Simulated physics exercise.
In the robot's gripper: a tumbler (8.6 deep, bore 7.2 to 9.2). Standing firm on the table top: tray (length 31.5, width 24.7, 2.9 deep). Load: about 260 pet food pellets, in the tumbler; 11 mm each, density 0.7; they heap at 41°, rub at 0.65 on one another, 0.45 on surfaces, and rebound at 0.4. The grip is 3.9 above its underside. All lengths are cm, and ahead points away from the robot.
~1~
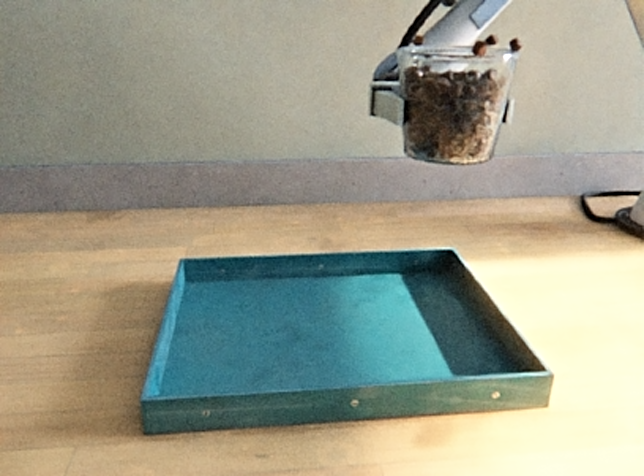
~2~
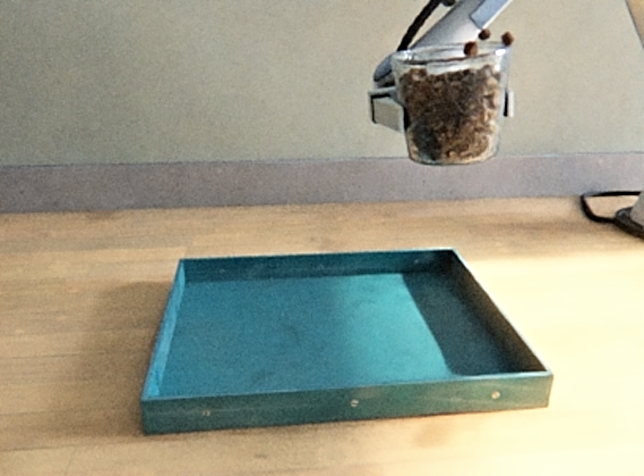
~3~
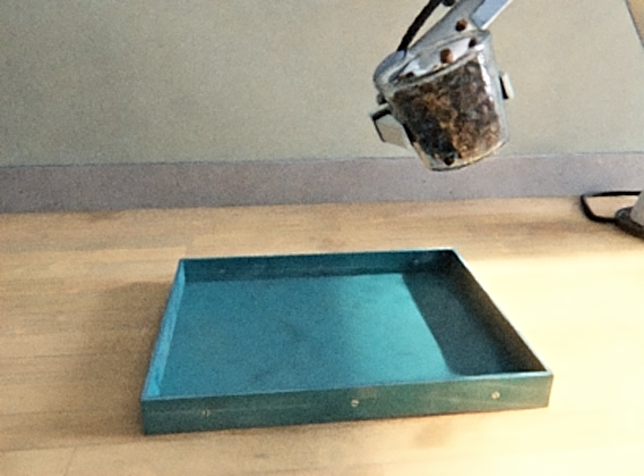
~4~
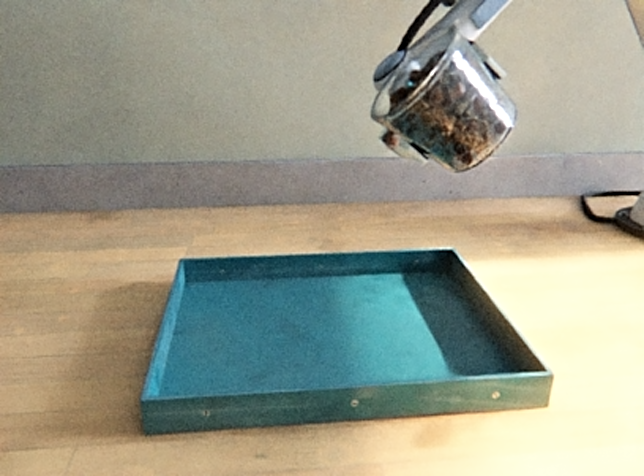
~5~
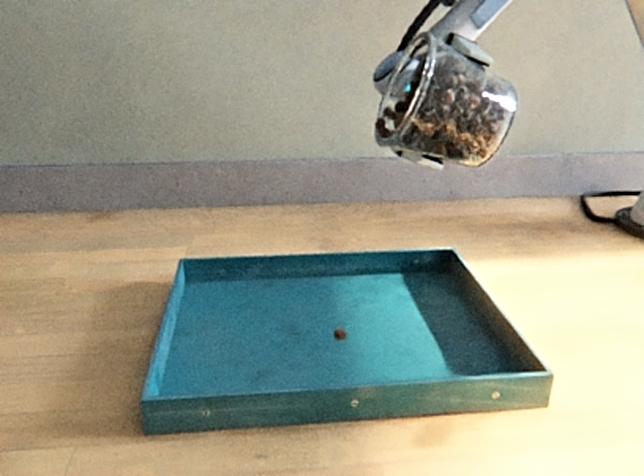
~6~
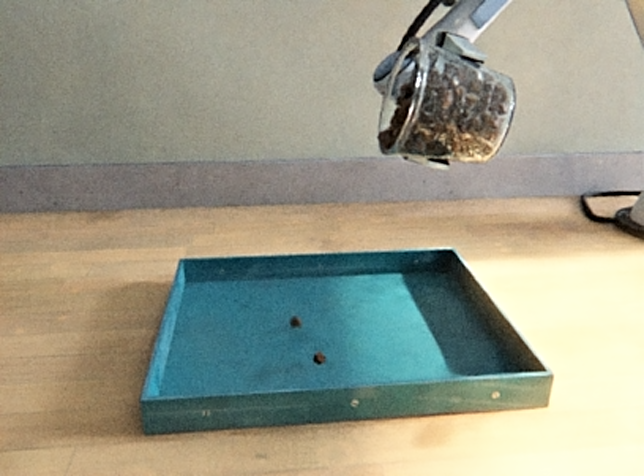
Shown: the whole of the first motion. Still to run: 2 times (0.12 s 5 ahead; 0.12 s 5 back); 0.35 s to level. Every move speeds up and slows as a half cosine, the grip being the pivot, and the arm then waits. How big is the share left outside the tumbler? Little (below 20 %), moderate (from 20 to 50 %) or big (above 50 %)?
Share outside the tumbler: Big (above 50 %).
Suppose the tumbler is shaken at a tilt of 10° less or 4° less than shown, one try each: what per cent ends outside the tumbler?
Some 50 and 70 per cent.
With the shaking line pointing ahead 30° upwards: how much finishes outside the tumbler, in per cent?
About 90 per cent.
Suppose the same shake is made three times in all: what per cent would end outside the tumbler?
In that case some 90 per cent.
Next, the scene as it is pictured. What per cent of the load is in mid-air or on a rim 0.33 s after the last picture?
About 21 per cent.
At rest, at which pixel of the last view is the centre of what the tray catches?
Around (271, 329).
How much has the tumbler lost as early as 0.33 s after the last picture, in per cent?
Some 60 per cent.
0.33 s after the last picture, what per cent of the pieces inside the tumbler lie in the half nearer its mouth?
Some 40 per cent.
Then, 0.33 s on, tilted 76° forward, highest piece 22 above the table; 103 in the tumbler, 100 in the tray, 54 in flight or on a rim.
Then, 0.66 s on, tilted 35° forward, highest piece 24 above the table; 201 in the tray, 52 in the tumbler, 2 on the table or floor, 2 in flight or on a rim.
Then, 1.03 s on, level, highest piece 22 above the table; 202 in the tray, 52 in the tumbler, 3 on the table or floor.
Then, 2.08 s on, level, highest piece 22 above the table; 202 in the tray, 52 in the tumbler, 3 on the table or floor.
In the end, 202 in the tray, 52 in the tumbler, 3 on the table or floor. That is 80 % outside the tumbler.
